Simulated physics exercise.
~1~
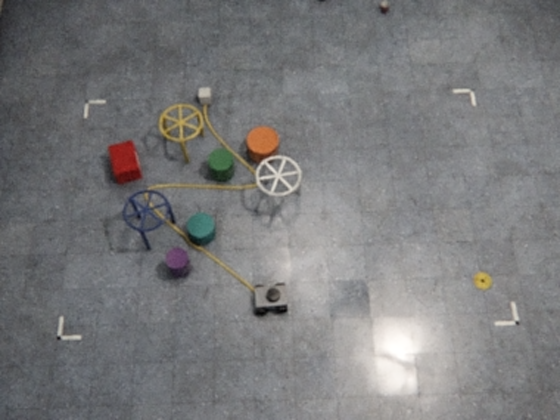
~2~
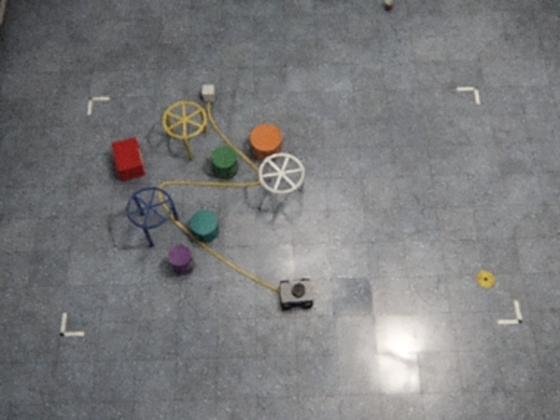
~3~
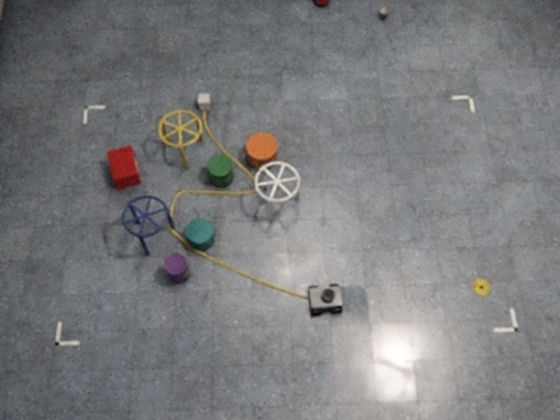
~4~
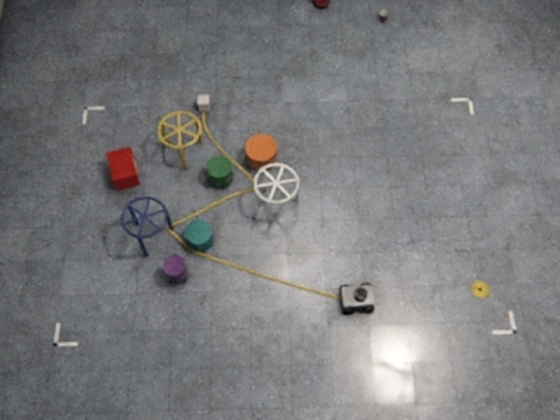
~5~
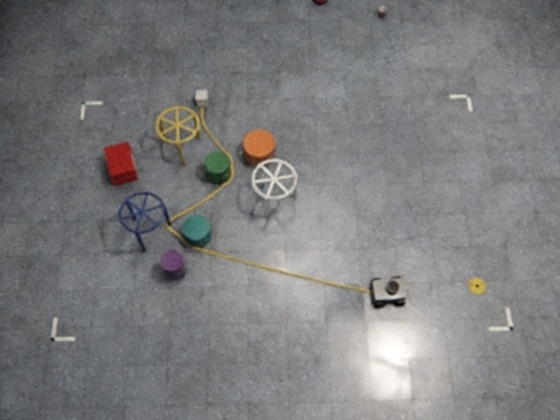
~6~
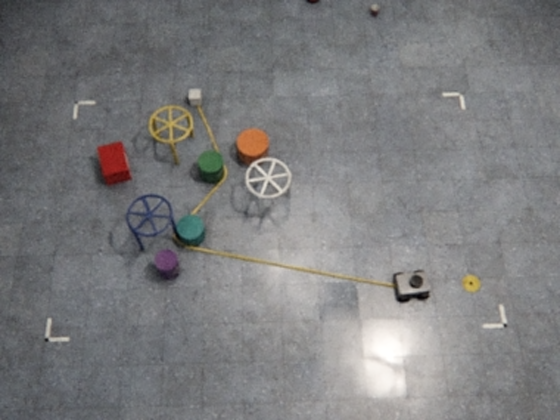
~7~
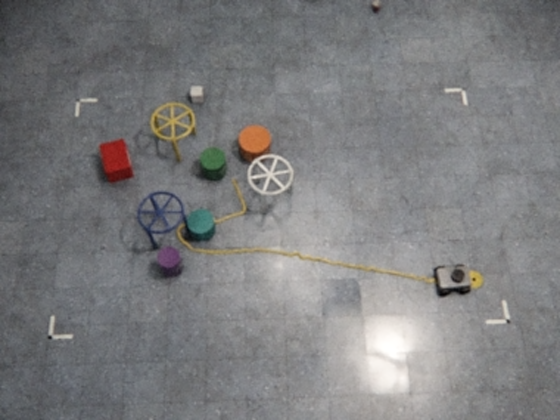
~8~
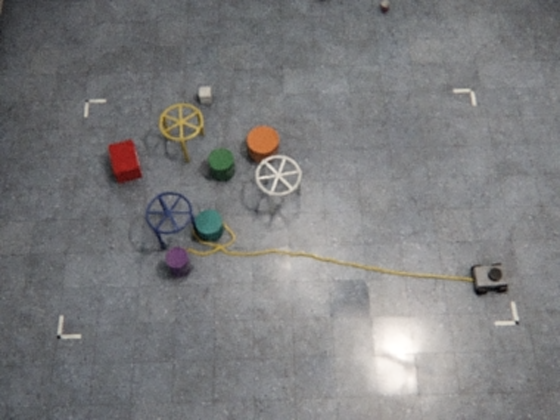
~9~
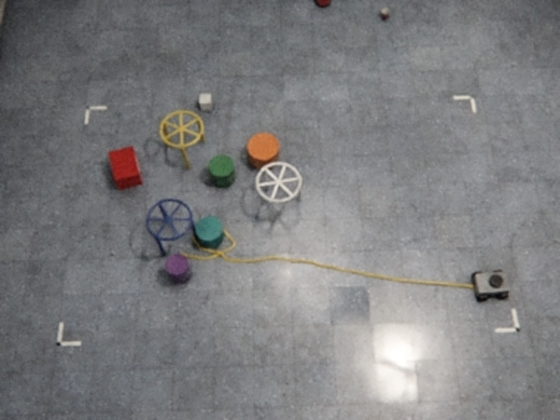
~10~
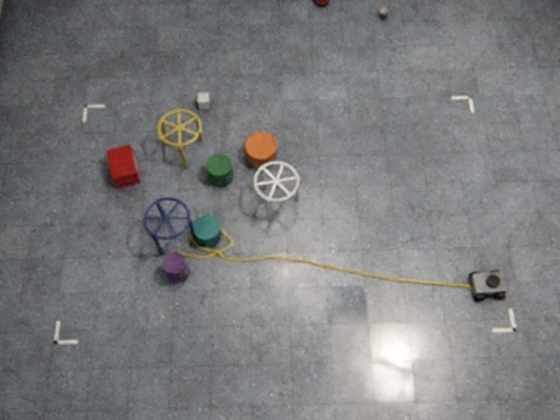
On a tiled floor, a cart drives right, pulling its yellow lead free of the plug.
